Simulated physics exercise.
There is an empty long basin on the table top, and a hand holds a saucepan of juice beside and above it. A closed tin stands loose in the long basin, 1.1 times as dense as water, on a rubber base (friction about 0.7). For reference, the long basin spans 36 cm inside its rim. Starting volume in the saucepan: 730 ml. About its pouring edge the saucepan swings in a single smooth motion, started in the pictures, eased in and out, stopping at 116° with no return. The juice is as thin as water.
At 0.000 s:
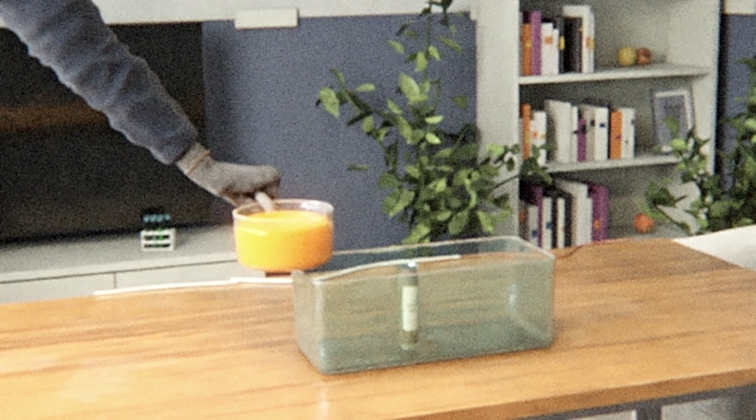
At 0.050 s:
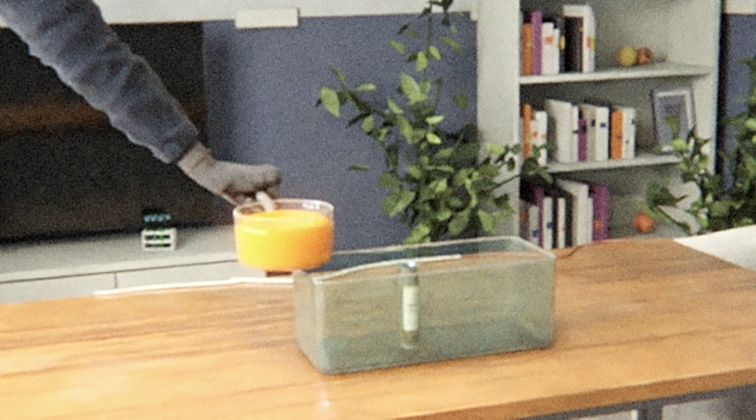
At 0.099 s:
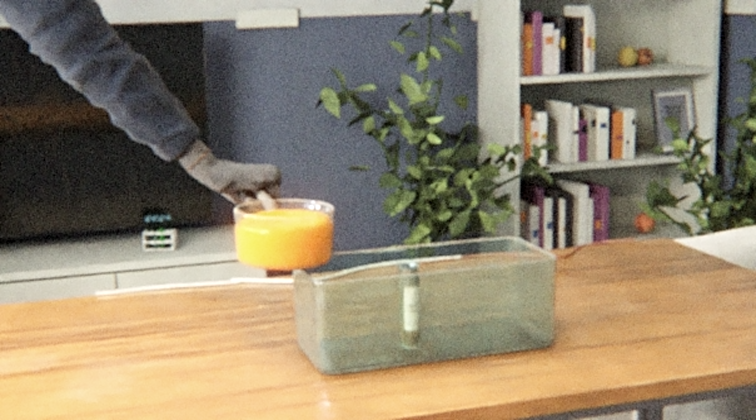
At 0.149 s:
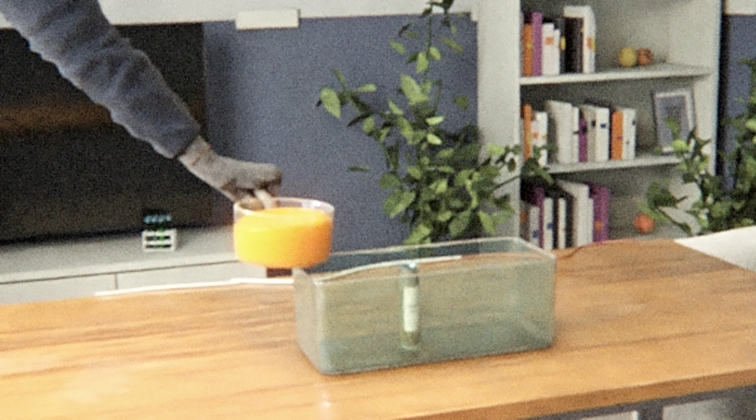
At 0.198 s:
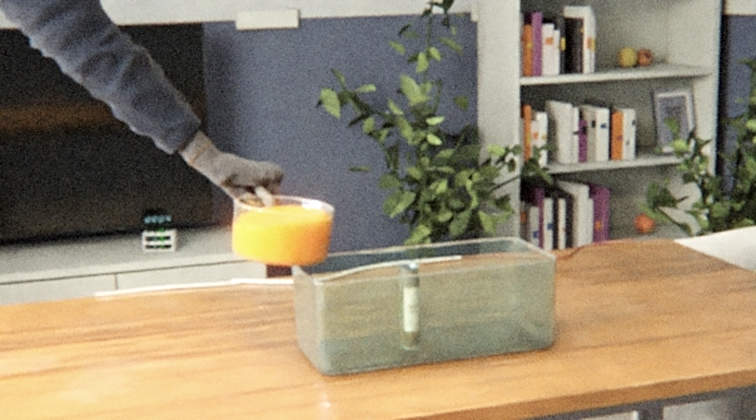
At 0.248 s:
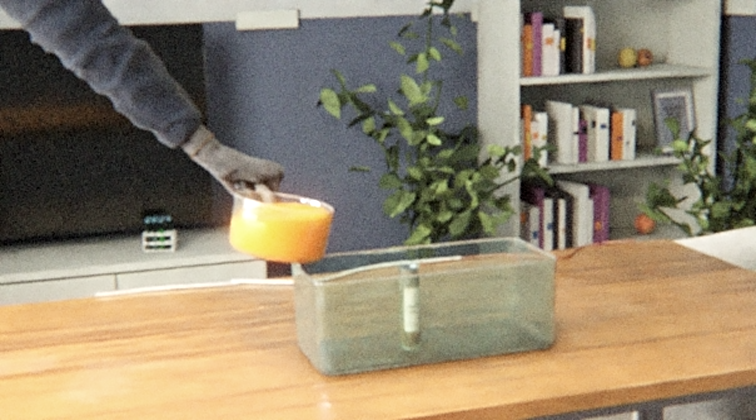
Above a wooden table, a hand gradually tilts a saucepan of orange juice to the right.
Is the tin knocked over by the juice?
Yes - it's going to overturn.
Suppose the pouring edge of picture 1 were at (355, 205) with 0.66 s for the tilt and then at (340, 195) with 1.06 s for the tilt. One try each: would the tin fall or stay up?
Trial 1 - tin stays standing; trial 2 - tin tips.
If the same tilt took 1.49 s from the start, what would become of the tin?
The tin tumbles.
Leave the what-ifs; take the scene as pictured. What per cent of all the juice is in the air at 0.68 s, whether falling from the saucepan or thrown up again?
32 per cent.
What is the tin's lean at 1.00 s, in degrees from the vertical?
Tilt: Around 45°.
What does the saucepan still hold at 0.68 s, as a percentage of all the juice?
Remaining: Near 56 % of the total.
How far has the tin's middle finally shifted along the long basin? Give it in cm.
Net tin displacement: Roughly 8.5 cm.
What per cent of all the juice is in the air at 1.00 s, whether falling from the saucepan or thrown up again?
About 10 % of the total.
By 0.68 s the tilt is 71° and 56 per cent is still to pour; the tin stands where it began.
By 1.00 s the tilt is 109° and 6 per cent is still to pour; the tin leans 44°.
By 1.33 s the tilt is 116° and 0 per cent is still to pour; the tin lies on its side.
By 1.69 s the tilt is 116° and 0 per cent is still to pour; the tin lies on its side.
At rest the tin lies on its side.
